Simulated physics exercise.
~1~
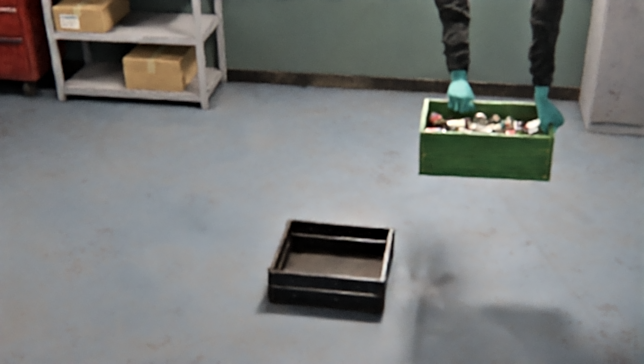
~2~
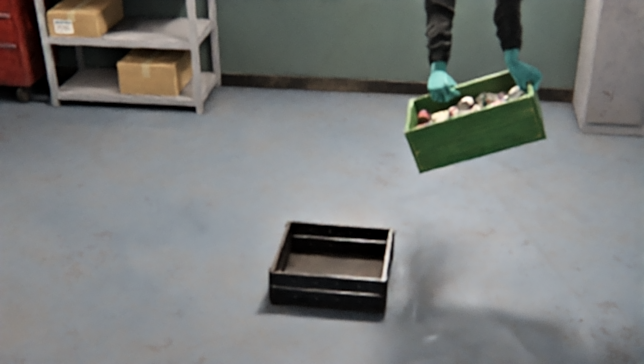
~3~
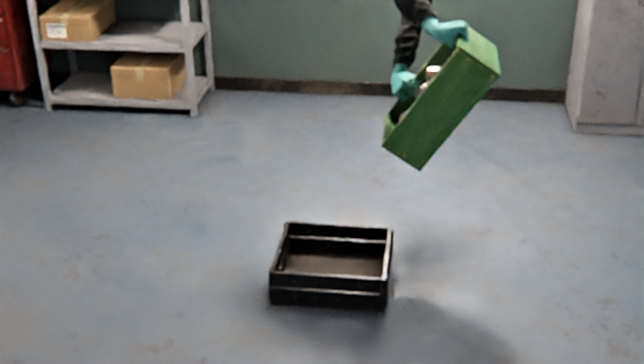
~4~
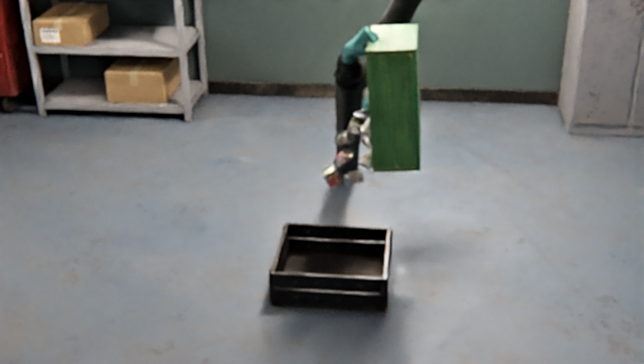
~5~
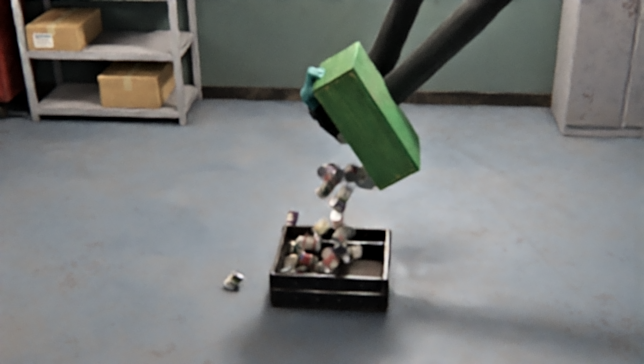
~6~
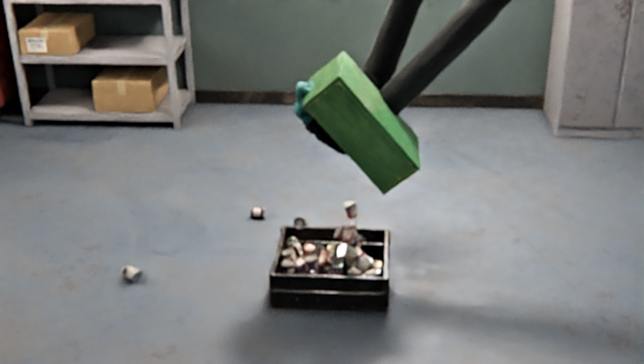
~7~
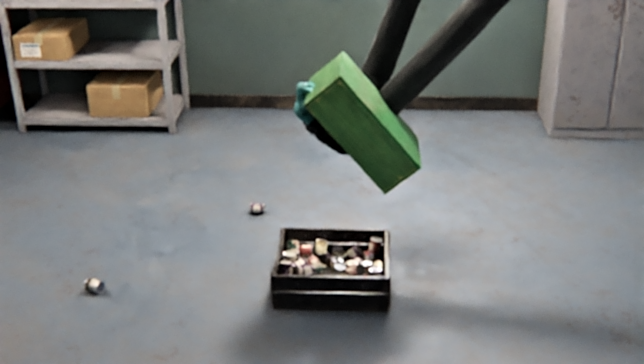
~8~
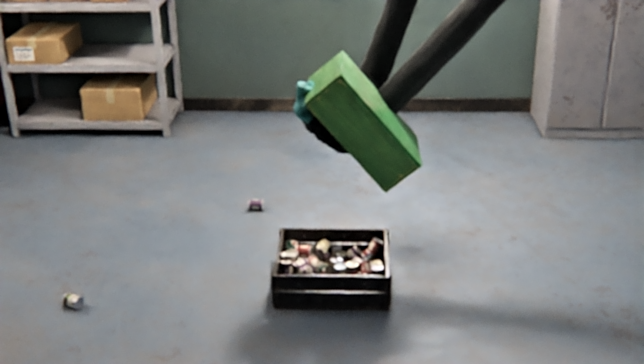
On a grey workshop floor, two teal-gloved hands tilted a green crate of small tins to the left until they tumbled into an empty black tray below, nearly all landing inside, while two ended up on the floor, one rolling away left.
